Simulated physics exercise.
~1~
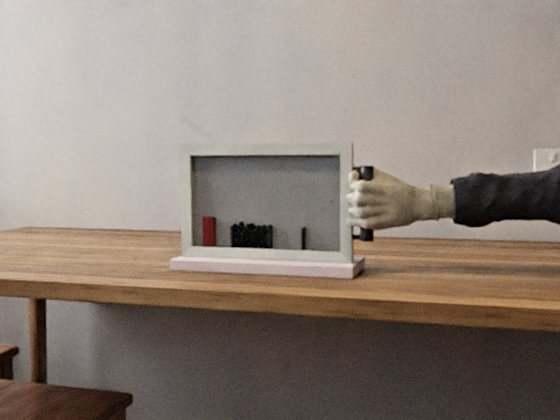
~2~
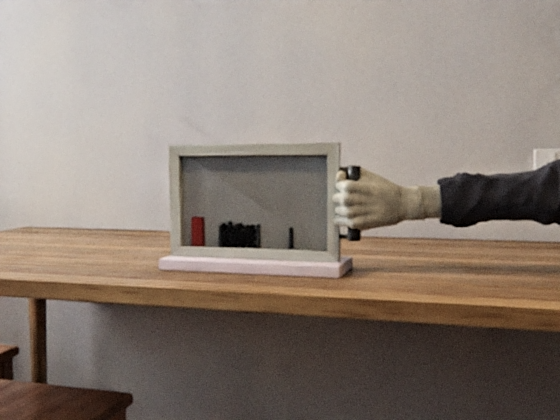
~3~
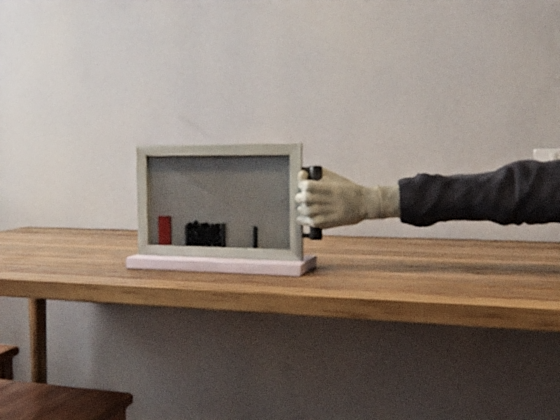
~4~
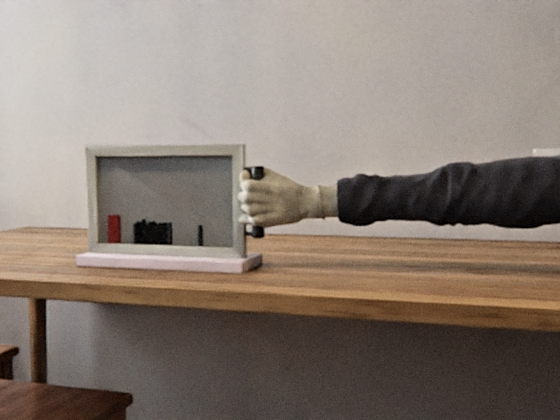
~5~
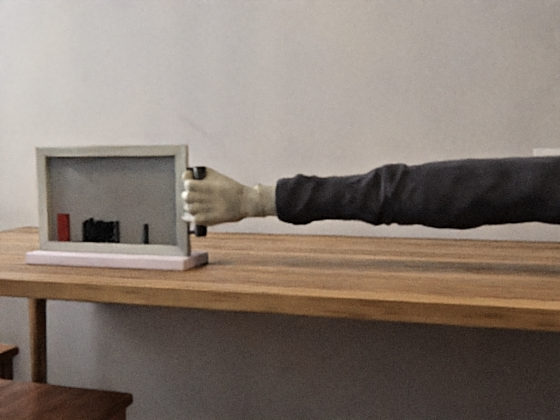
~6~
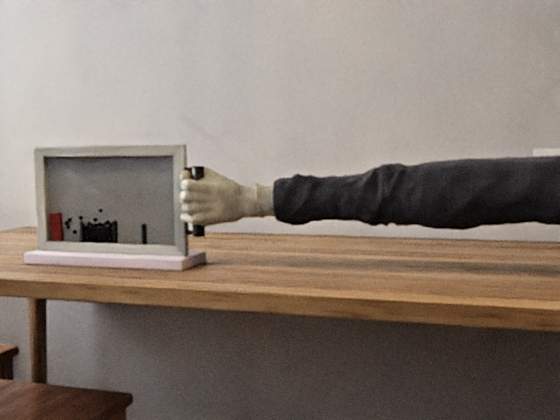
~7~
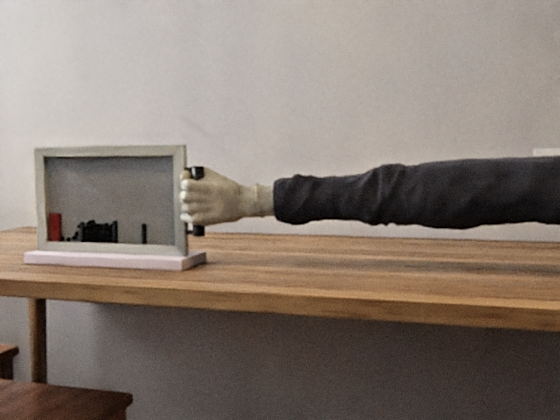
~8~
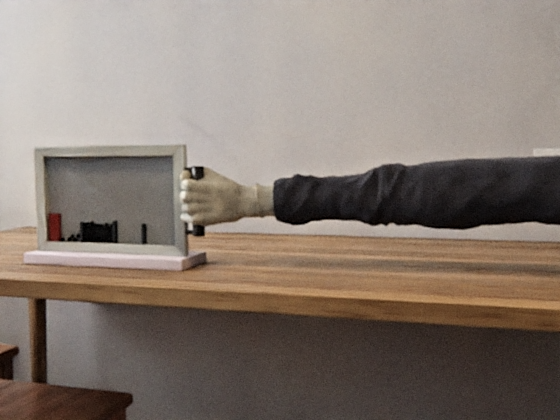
A gloved hand sliding a framed clear-fronted case left along a wooden table, then stopping as black beads scatter and settle beside a red block.
